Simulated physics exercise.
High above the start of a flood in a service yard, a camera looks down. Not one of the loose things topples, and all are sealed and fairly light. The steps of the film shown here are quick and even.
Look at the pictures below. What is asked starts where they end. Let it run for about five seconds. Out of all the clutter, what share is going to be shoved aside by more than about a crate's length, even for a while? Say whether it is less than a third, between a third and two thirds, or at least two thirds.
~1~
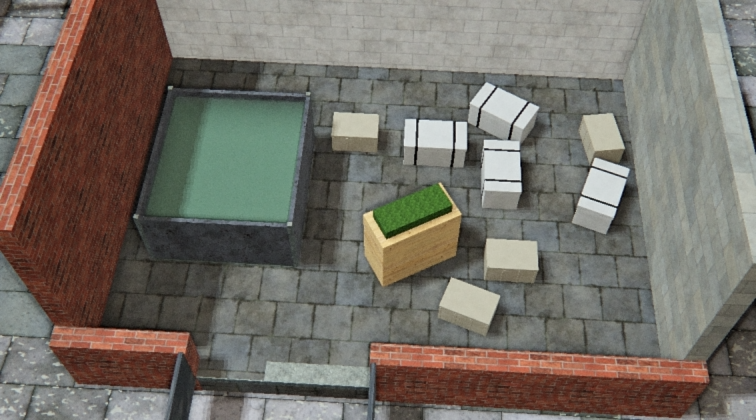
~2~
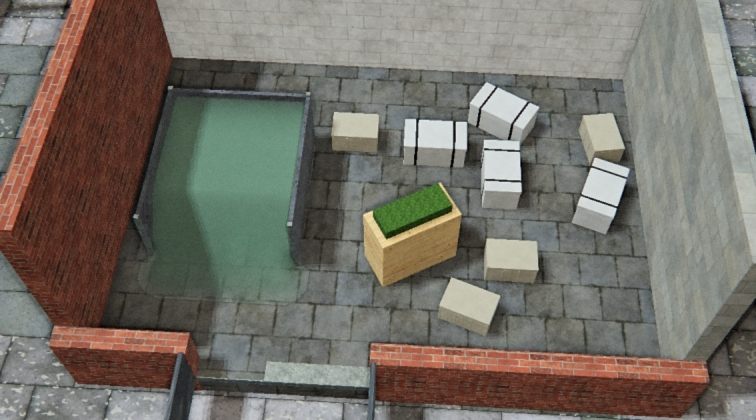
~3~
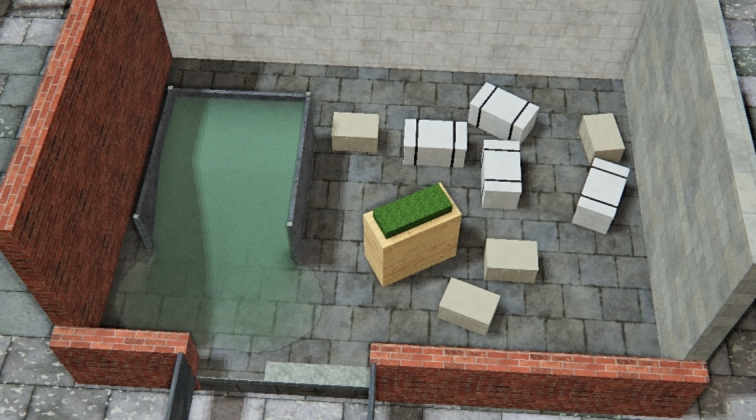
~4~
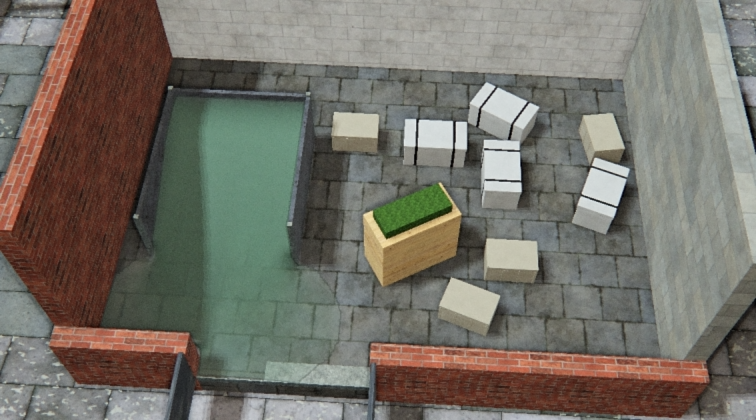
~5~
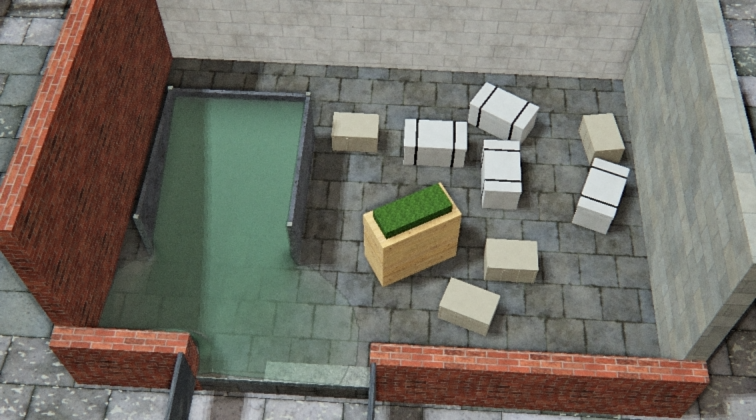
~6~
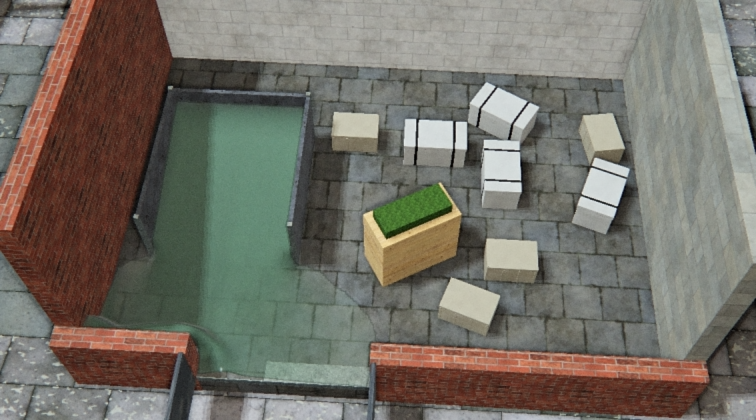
It is less than a third.
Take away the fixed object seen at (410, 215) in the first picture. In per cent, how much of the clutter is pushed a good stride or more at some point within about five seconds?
The share works out near 0 per cent.
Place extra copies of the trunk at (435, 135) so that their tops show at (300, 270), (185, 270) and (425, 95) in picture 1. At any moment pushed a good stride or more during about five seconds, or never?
In turn: Yes, swept aside, never so far.
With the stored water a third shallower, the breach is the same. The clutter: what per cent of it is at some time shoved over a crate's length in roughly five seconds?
About 0 per cent.
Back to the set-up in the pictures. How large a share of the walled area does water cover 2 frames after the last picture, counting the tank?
25 in a hundred, roughly.
A moment on, 0 of 8 are well off their spots; 0 afloat.
Next, 0 of 8 are well off their spots; 0 afloat.
Later, 0 of 8 are well off their spots; 0 afloat.
In the end, 0 of 8 are well off their spots, and 0 have been at some point; 0 afloat.
